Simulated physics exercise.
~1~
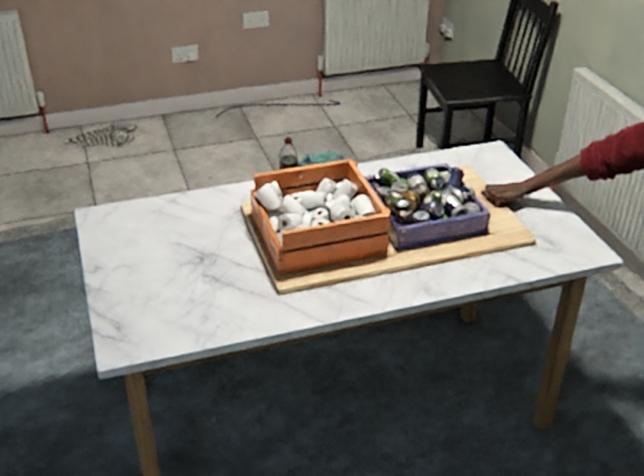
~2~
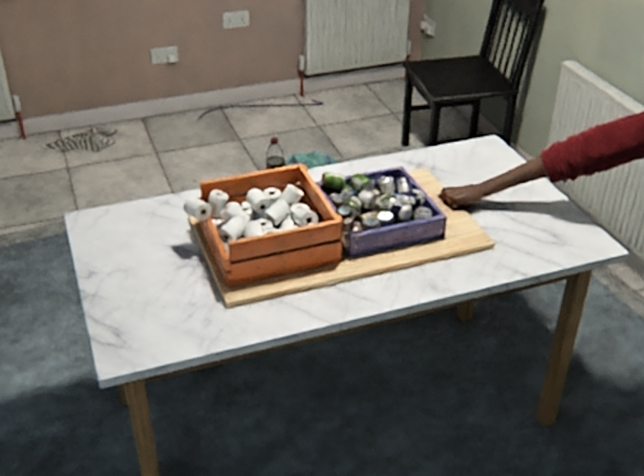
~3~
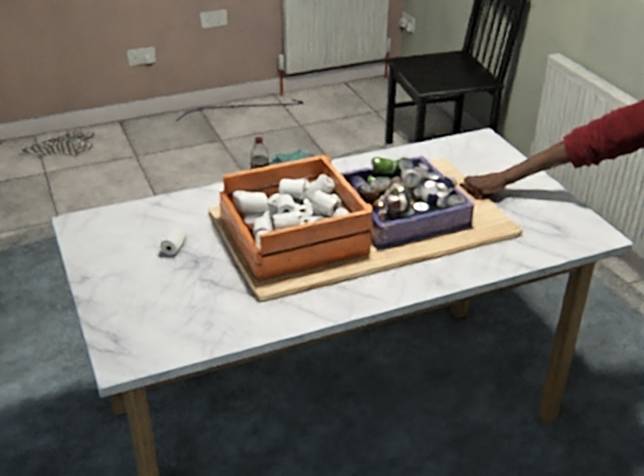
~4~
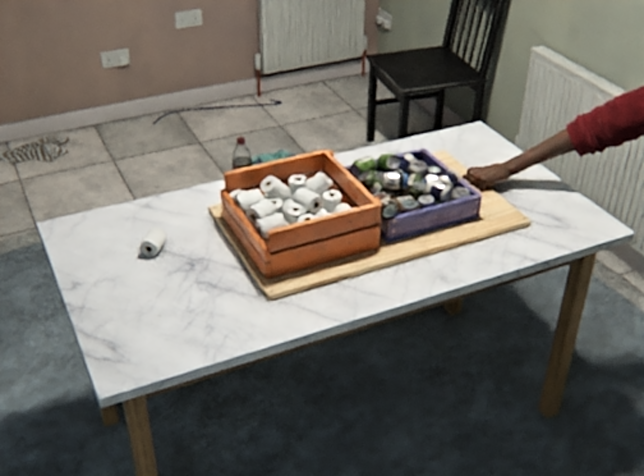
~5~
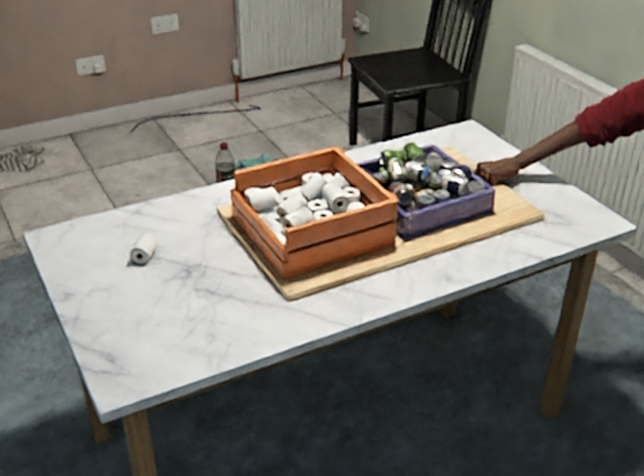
A hand jerks a board of two boxes left and right, spilling one paper roll.
